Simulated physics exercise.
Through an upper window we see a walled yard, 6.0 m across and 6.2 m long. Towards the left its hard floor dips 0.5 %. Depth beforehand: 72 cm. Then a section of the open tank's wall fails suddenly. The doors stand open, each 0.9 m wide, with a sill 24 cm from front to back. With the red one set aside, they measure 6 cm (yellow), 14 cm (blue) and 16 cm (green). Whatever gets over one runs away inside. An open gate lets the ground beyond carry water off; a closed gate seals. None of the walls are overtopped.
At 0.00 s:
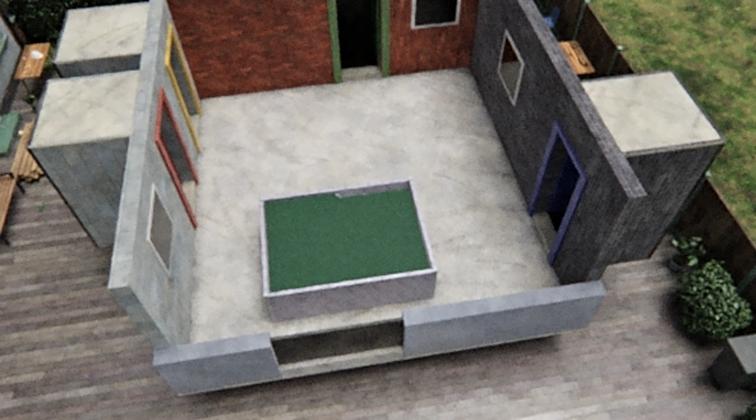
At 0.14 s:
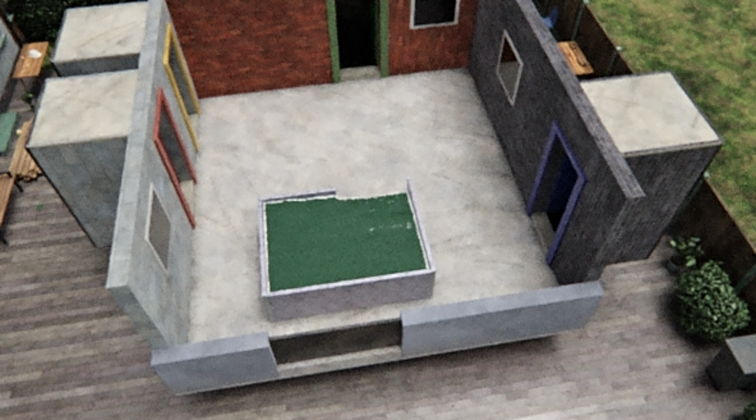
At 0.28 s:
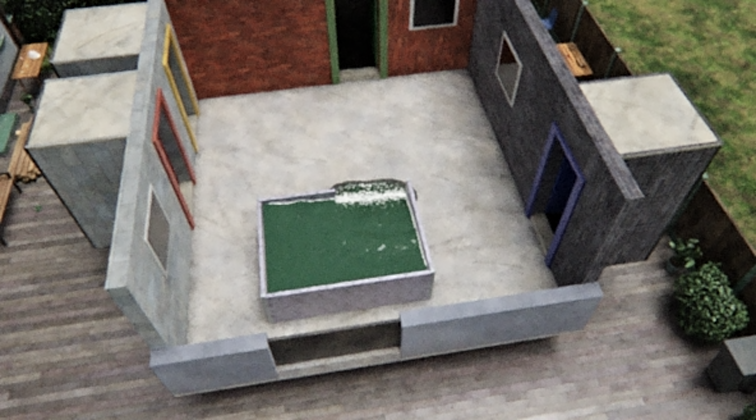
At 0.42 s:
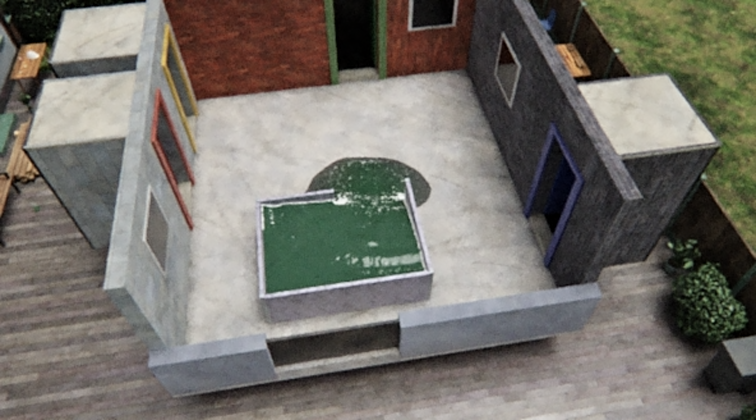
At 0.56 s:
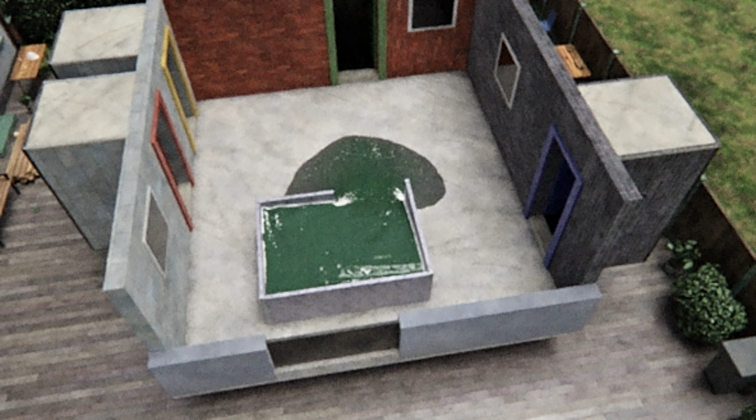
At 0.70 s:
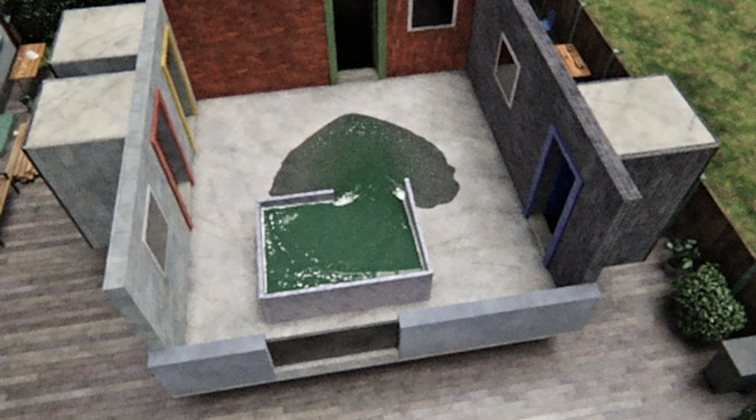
Green water in a low, open grey tank lies still, then churns white along the far side and pours out through a gap there onto the pale floor of a walled yard, seen steadily from high above. Red and yellow doorways stand left, a green one at the back in a brick-red wall, and a blue one right. The dark wet patch spreads backward and sideways, widest behind the tank.
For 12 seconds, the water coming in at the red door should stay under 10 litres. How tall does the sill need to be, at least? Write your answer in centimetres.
Close to 5 cm is just enough.
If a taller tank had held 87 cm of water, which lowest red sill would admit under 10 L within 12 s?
Then roughly 6.0 cm.
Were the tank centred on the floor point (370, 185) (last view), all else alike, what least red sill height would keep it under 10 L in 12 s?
Roughly 5.5 centimetres.
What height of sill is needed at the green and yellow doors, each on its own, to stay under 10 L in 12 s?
Some 26 cm for green, some 17 cm for yellow.
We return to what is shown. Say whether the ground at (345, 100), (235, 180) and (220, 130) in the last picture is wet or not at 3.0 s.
So the three spots come out swamped, spared, swamped, in that order.
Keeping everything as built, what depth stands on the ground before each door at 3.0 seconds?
Red door 1 cm, green door 23 cm, blue door 0 cm, yellow door 14 cm.
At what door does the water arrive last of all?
Coming last is the blue one.
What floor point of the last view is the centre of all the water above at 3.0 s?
Centre of mass: About (357, 175) px.
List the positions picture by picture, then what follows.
The first picture shows the open tank at (344, 236) is whole and still, 72 cm deep; the red door at (180, 167) is dry.
In the second picture, the gap is on the far side, the front 0.3 m out at a hidden place; the back of the open tank holds 72 cm.
In the third picture, water pours out on the far side and has run 0.8 m, to (348, 184); about 12 cm deep outside, 72 cm at the back.
In the fourth picture, the gap is on the far side, the front 1.4 m out at (343, 162); the back of the open tank holds 71 cm.
In the fifth picture, water pours out on the far side and has run 2.0 m, to (342, 141); about 6 cm deep outside, 64 cm at the back.
In the sixth picture, water pours out on the far side and has run 2.7 m, to (349, 117); about 5 cm deep outside, 60 cm at the back; the red door at (176, 168), 3.3 m from the gap, is still 1.7 m from the nearest water.
After 1.4 s water covers 40 % of the floor, deepest (41 cm) near (381, 210); it has not reached the red door.
After 3.0 s water covers 50 % of the floor, deepest (32 cm) near (418, 76); it has not reached the red door.
After 12.0 s water covers 100 % of the floor, deepest (16 cm) near (185, 372); 6 cm at the red door, 0 litres in over its 16 cm sill.
At the red door as built, the water arrived by 3.4 s and peaked near 8 cm at 7.2 s.
With a sill of 4.5 cm, 13 litres would have come in within the 12 s; with 6 cm, 4 litres. So under 10 litres takes about 5 cm.
